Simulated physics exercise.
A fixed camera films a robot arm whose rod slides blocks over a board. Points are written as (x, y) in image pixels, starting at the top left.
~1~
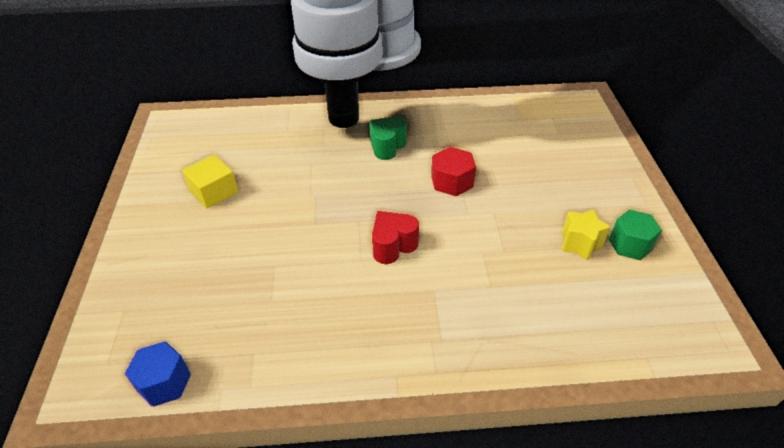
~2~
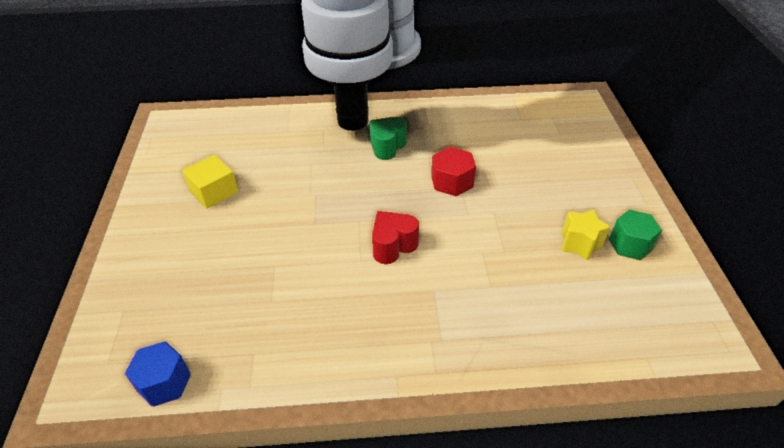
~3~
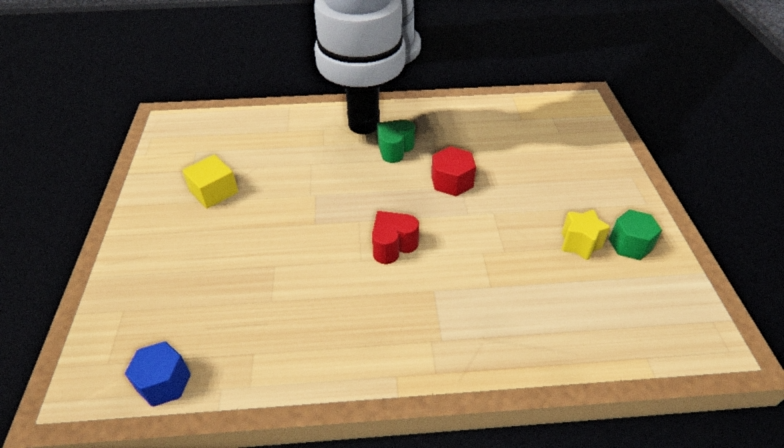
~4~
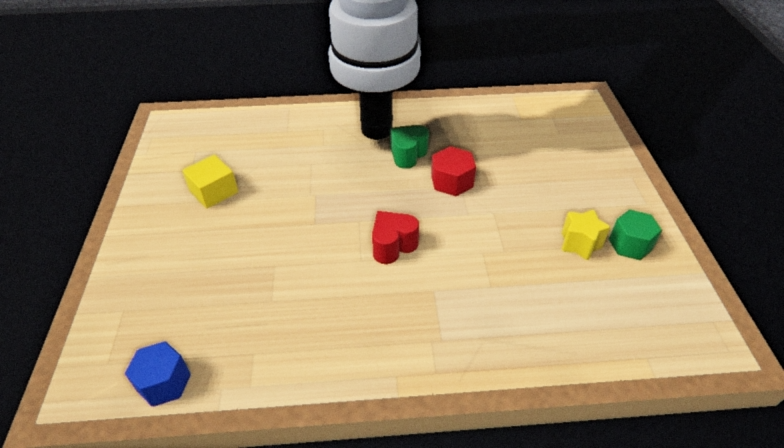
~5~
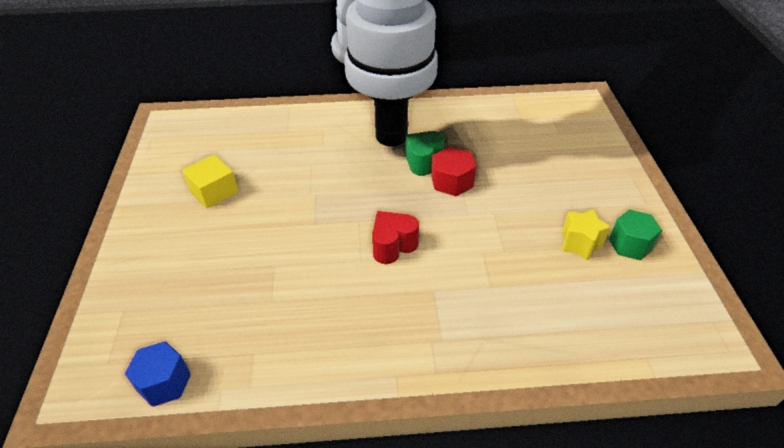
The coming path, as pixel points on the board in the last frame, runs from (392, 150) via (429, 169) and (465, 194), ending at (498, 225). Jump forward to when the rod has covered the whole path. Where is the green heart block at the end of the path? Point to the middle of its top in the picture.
It sits at (541, 222).
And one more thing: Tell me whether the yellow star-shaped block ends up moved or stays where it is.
At the end, its place is different.
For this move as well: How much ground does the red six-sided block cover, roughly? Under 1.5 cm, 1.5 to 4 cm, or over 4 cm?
It ends over 4 cm away.
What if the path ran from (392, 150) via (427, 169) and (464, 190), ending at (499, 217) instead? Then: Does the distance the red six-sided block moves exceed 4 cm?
Answer: Yes.
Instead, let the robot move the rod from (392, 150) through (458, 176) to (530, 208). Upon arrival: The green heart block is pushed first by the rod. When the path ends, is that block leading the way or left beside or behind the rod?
It stays on the rod's front.
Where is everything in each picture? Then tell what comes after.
Rod tip (344, 120); block tops, green heart block (387, 126); red six-sided block (454, 160); yellow star-shaped block (587, 223); green six-sided block (640, 224), in the first frame.
Rod (353, 122); blocks unchanged, in the second frame.
Rod (364, 126); green heart block (395, 129), in the third frame.
Rod (377, 131); green heart block (409, 134), in the fourth frame.
Rod (392, 138); green heart block (424, 141); red six-sided block (454, 160); yellow star-shaped block (587, 223); green six-sided block (640, 224), in the fifth frame.
What follows on the original path. One third of the way, rod (431, 157); green heart block (464, 164), turned 15° clockwise; red six-sided block (491, 183).
Two thirds of the way, rod (467, 182); green heart block (503, 190), turned 15° clockwise; red six-sided block (534, 211).
At the end, rod (500, 213); green heart block (541, 222); red six-sided block (575, 245), turned 10° anticlockwise; yellow star-shaped block (615, 235), turned 45° anticlockwise; green six-sided block (650, 223).
